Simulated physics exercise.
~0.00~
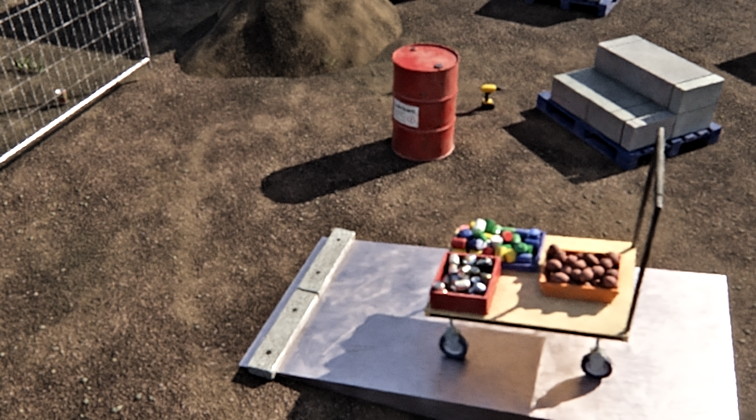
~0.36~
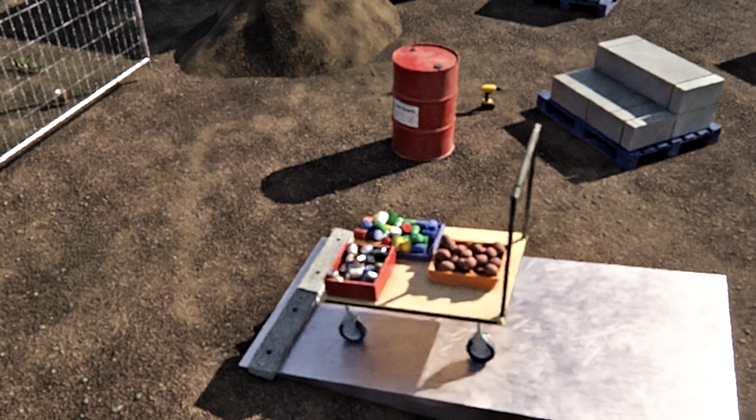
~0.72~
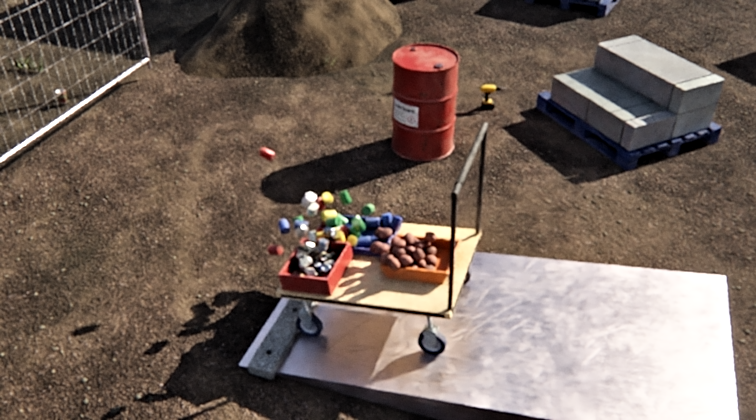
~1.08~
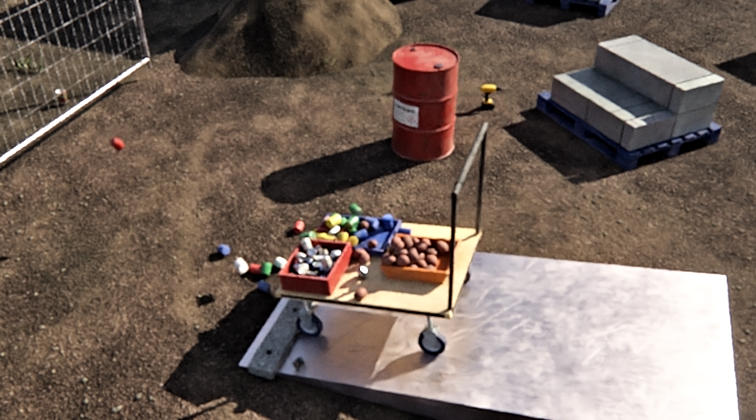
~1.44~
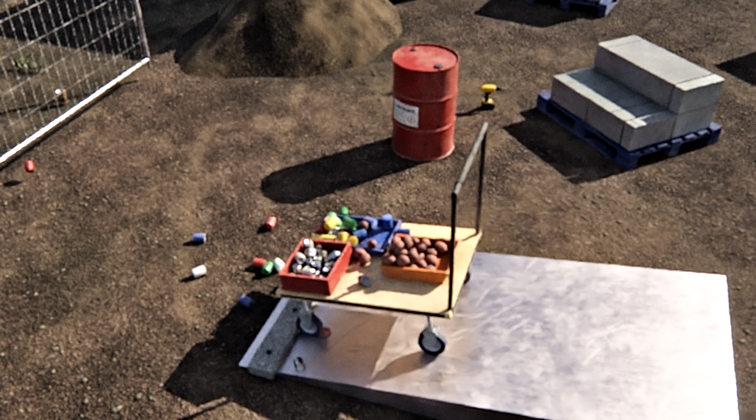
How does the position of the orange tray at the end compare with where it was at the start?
It starts further right, over the middle of the metal ramp, and ends further left on the halted trolley, closer to the beam.
